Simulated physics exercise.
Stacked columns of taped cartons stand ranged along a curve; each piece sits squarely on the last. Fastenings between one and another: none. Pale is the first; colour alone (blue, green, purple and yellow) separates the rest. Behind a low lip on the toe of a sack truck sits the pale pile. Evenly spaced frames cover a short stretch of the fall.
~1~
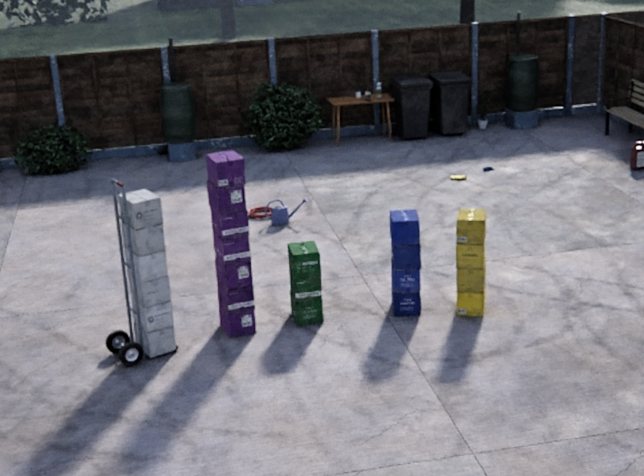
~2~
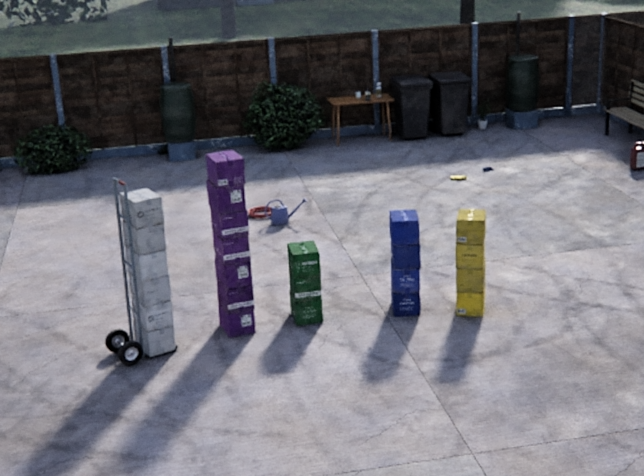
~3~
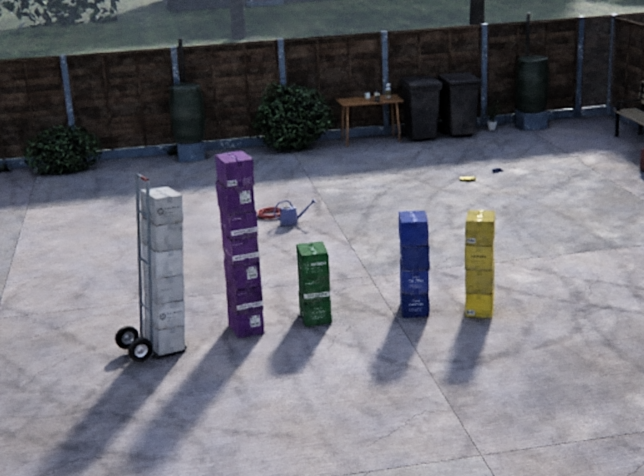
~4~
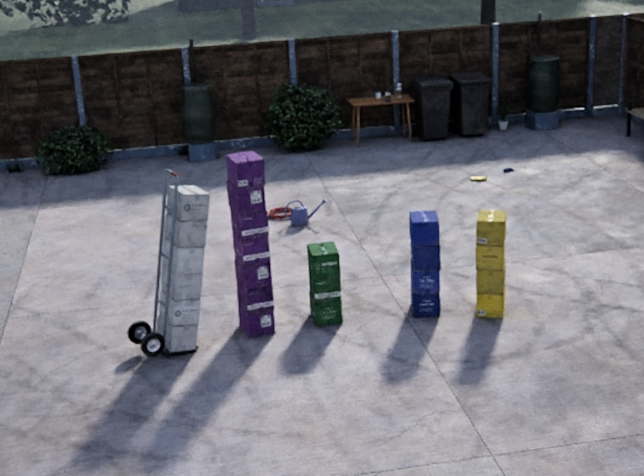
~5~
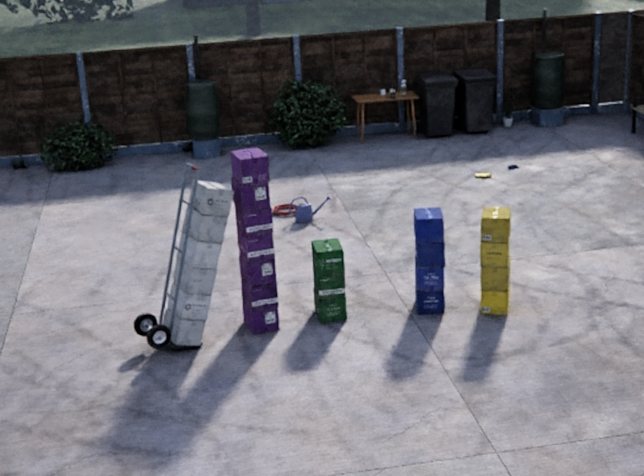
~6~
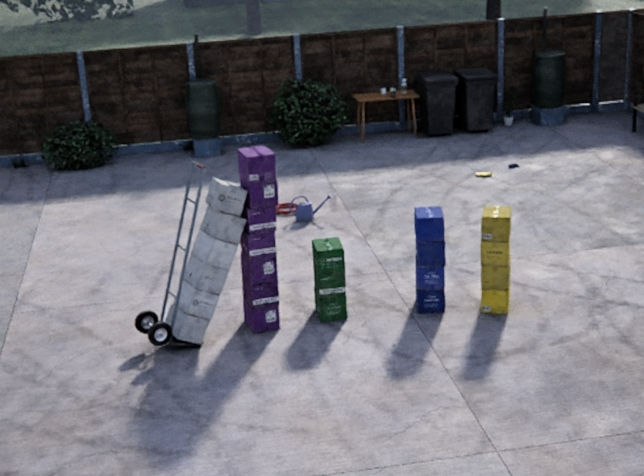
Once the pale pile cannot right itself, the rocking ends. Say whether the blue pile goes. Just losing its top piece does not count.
It will stay largely intact.
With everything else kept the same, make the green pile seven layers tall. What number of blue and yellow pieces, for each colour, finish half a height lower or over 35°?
Blue 3, yellow 4.
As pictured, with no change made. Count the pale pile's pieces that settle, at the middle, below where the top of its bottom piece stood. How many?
Counting the pale pieces gives 5.
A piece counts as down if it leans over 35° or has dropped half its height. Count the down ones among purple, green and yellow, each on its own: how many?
In the end the numbers are purple 7, green 3 and yellow 0.
Just after the last frame, 6 of the pale pile down; none of the 4 blue cartons down (0 of 18 in all colours); top blue carton unmoved; top purple carton tilted clearly, half its height lower.
A moment on, 6 of the pale pile down; none of the 4 blue cartons down (10 of 18 in all colours); top blue carton moved half its height; top purple carton on its side.
When it is over, 6 of the pale pile down; none of the 4 blue cartons down (10 of 18 in all colours); top blue carton tilted a little; top purple carton on its side. In pixels of the last frame, middles, top blue carton near (469, 226), top purple carton near (459, 254).
